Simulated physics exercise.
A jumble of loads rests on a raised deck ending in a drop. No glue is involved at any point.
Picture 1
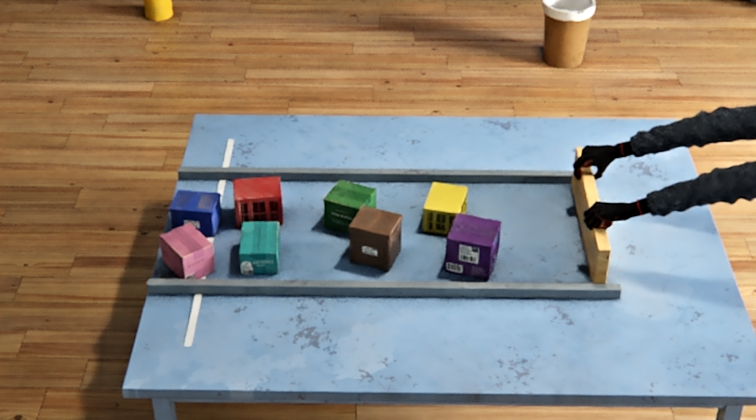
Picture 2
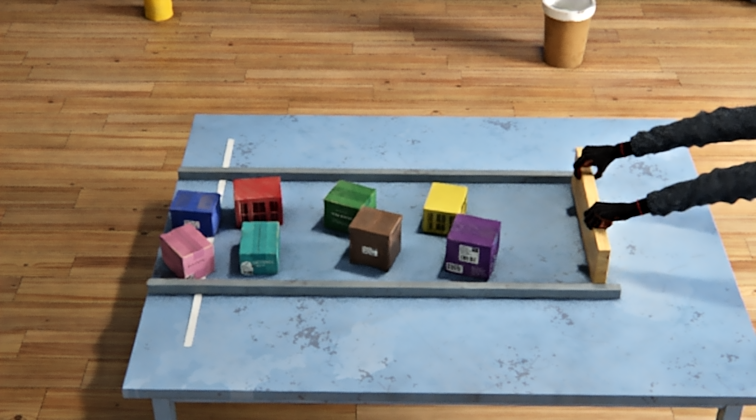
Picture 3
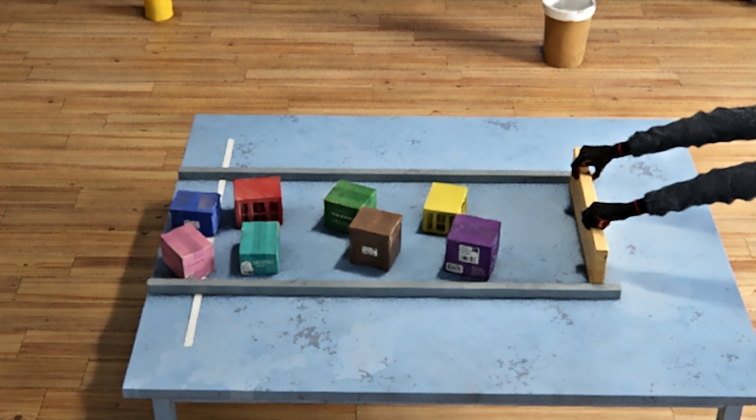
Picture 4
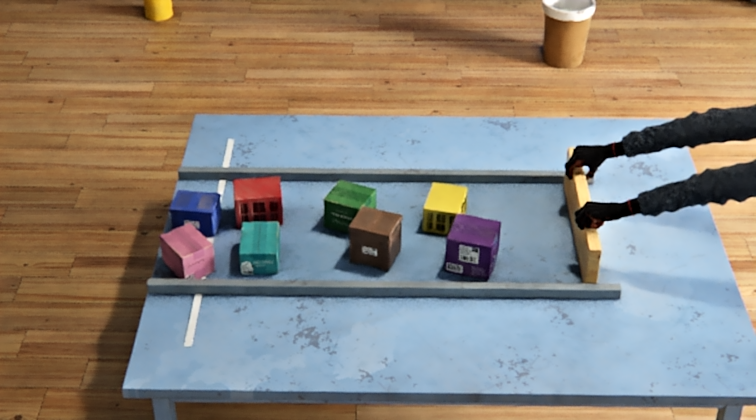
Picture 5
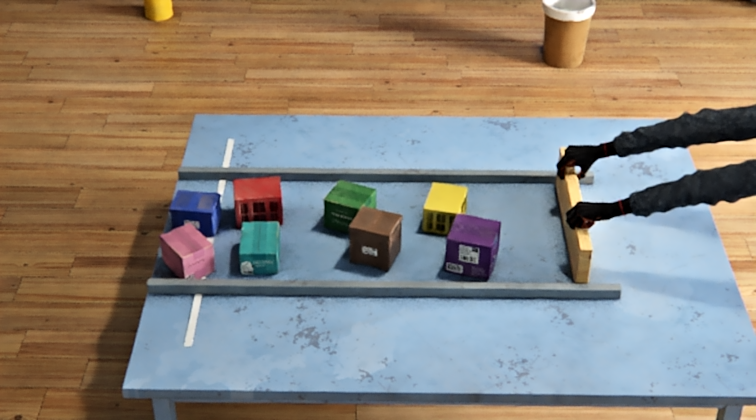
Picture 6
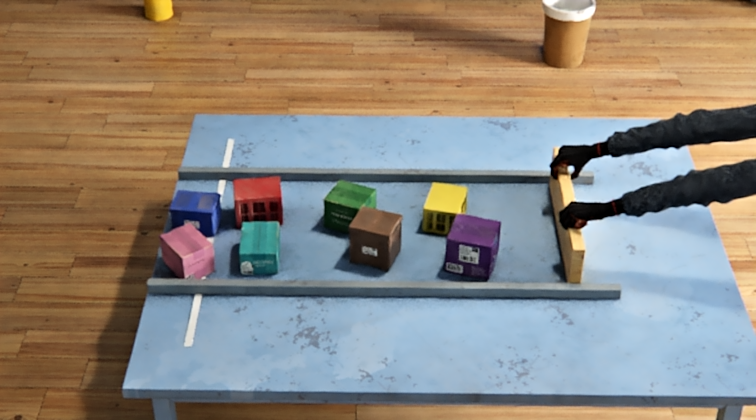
Two dark-gloved hands held a wooden plank upright at the right end of a blue table, then slid it slightly left between two rails, while the eight colourful boxes stayed still.
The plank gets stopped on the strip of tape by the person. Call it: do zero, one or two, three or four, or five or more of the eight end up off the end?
Five or more end up off it.
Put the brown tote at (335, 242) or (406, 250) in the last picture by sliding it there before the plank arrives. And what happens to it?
First place: It goes off; second place: It goes off.
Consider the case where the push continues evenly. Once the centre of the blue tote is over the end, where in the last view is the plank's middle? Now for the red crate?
Its middle is around (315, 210) and around (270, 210).
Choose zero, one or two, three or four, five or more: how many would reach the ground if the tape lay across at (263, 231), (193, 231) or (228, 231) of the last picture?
For each place: Either three or four; five or over; 5 or more.
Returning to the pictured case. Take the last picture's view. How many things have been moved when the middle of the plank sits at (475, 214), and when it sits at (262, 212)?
First position 1; second position 8.
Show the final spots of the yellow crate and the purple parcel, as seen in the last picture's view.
In the last picture the yellow crate sits at (196, 208) while the purple parcel sits at (181, 247).
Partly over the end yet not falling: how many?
I'd put it at 0.
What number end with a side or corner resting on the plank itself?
That comes to 2.
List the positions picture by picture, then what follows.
The first picture shows blue tote (197, 213); pink box (188, 253); red crate (258, 202); plank (590, 215); tape (212, 231).
The second picture shows pink box (188, 254); plank (590, 215).
The third picture shows red crate (258, 202); purple parcel (473, 247).
The fourth picture shows blue tote (197, 214); green box (350, 208).
The fifth picture shows pink box (188, 254); yellow crate (445, 209).
The sixth picture shows blue tote (197, 214); pink box (188, 254); red crate (258, 202); plank (566, 215); tape (212, 231).
A little later, none off yet; blue tote at rest near (197, 214); pink box at rest near (188, 254); red crate at rest near (258, 202).
When it is over, the number that fall off is five or more; down, brown tote, green box, turquoise parcel, red crate, pink box and blue tote.
